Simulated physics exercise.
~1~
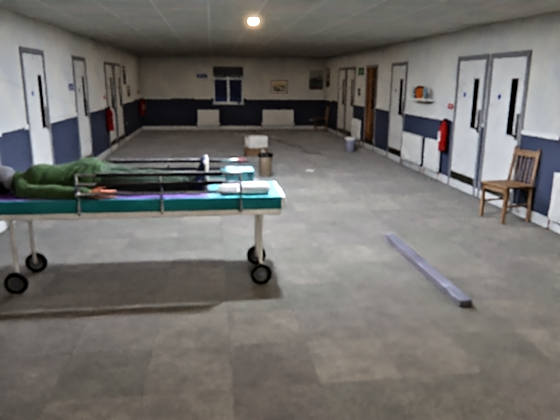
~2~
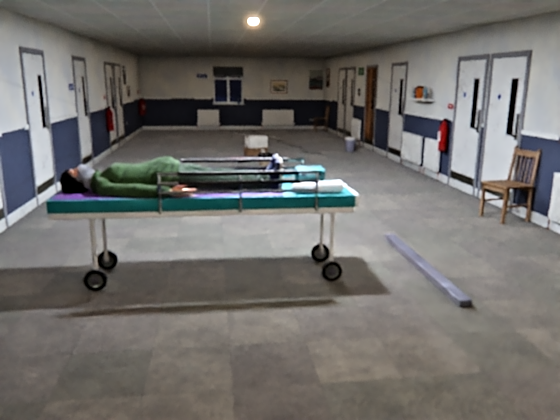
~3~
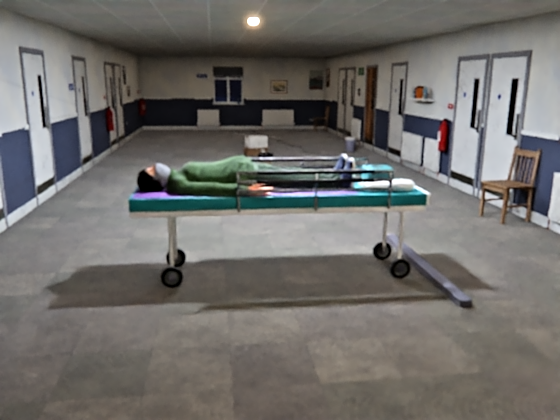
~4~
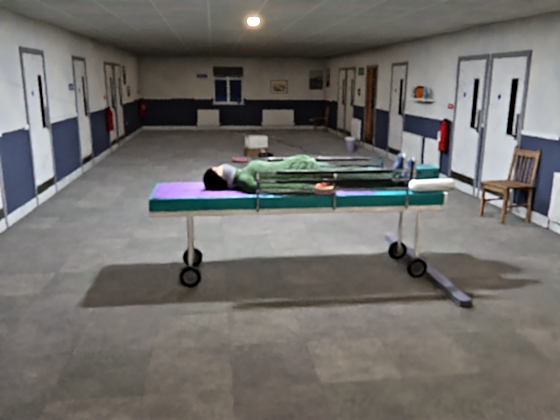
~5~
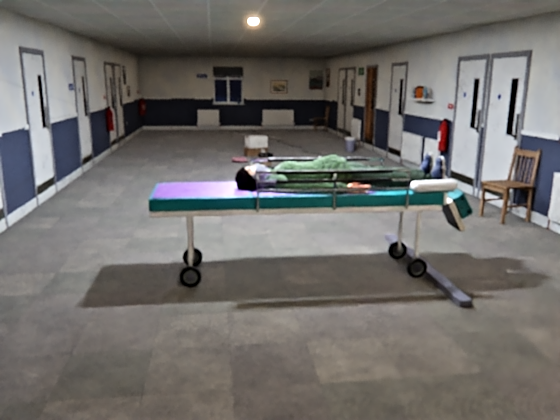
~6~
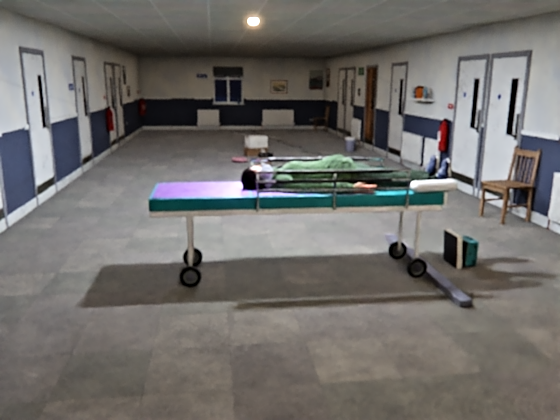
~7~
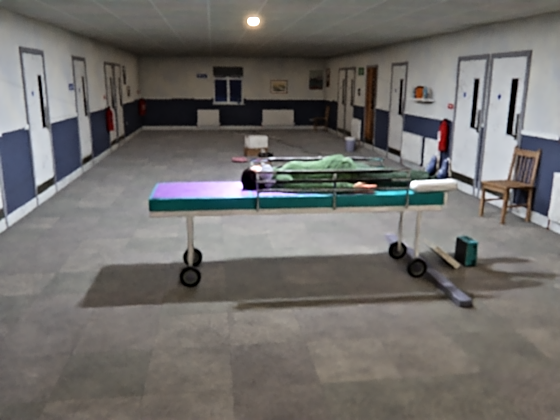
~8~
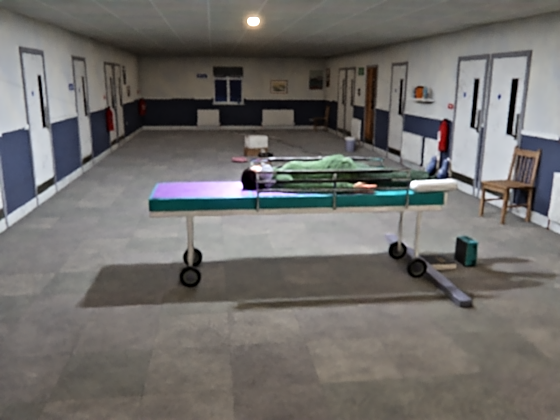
In a long hospital corridor, a trolley carrying a limp person in green rolled right and stopped abruptly at a floor sill. The person slid farther along and stayed aboard, while a teal case and black folder dropped off the right end onto the floor.
